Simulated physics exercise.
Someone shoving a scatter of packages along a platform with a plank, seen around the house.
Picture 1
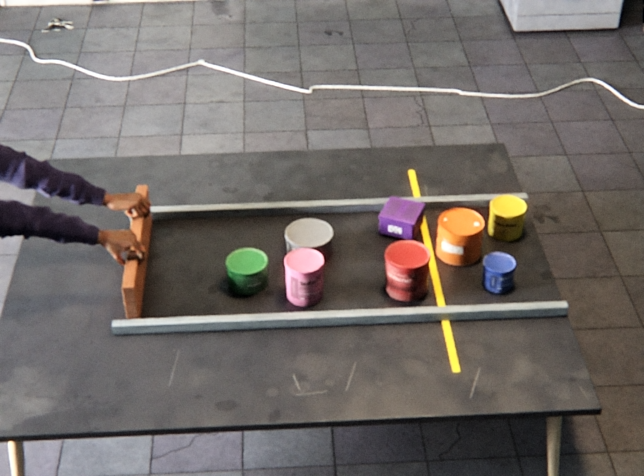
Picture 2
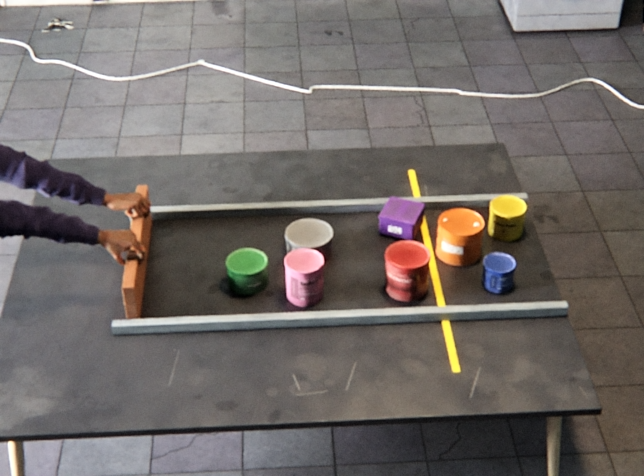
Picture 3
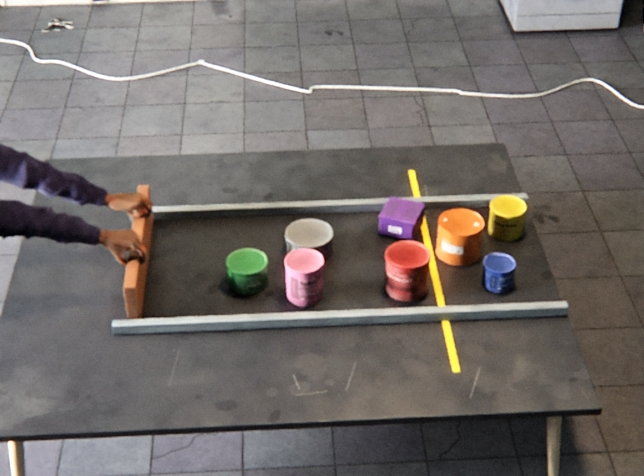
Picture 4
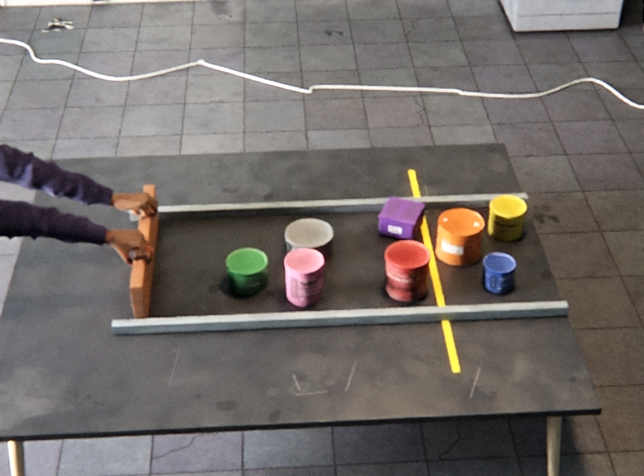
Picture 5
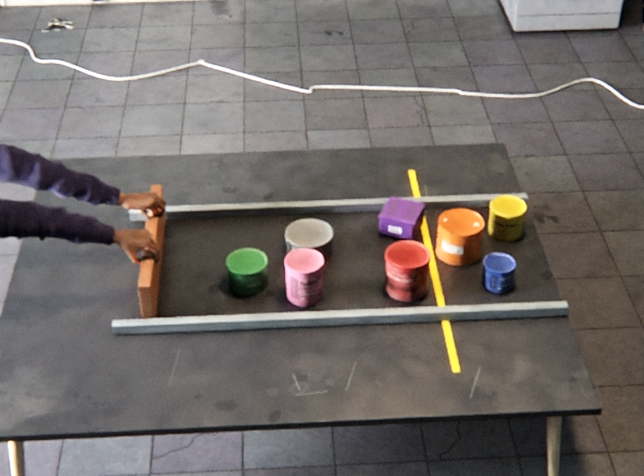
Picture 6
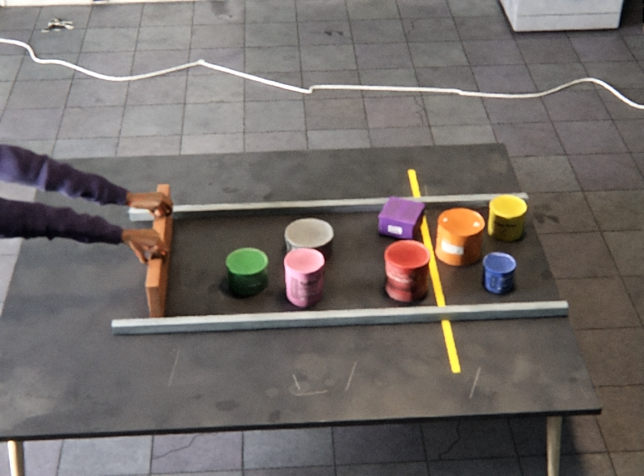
Two hands slide a wooden plank slowly right along a dark table toward several still, colourful containers.
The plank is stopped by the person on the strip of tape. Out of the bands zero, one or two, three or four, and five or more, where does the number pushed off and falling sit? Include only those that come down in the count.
I reckon the ones pushed off reach no number at all.
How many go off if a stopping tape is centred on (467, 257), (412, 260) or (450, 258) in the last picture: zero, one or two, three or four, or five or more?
Well, it comes out as one to two, not one and none at all, in that order.
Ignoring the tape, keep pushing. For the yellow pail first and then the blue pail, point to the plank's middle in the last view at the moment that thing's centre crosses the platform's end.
Points: About (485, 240) and about (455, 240).
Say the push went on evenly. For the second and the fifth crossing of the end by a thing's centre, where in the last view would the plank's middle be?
I'd put it close to (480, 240) and later close to (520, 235).
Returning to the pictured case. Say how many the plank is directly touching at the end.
That number would be 4.
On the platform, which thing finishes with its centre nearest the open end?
Answer: The blue pail.
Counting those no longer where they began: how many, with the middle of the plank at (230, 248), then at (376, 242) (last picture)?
At the first point the count is 1, at the second it's 5.
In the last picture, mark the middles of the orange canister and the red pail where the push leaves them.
First: About (497, 239); second: About (494, 268).
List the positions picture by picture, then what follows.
In the first frame, yellow pail (507, 218); blue pail (498, 273); orange canister (460, 237); plank (138, 252); tape (431, 259).
In the second frame, blue pail (498, 273); grey pail (310, 242).
In the third frame, orange canister (460, 237); red pail (407, 271).
In the fourth frame, yellow pail (507, 219); plank (146, 251).
In the fifth frame, blue pail (498, 273); purple tote (402, 219).
In the sixth frame, yellow pail (507, 219); blue pail (498, 273); orange canister (460, 237); plank (161, 251); tape (431, 259).
Soon after, none off yet; yellow pail at rest near (507, 219); blue pail at rest near (498, 273); orange canister at rest near (460, 237).
In the end, the number that fall off is zero.
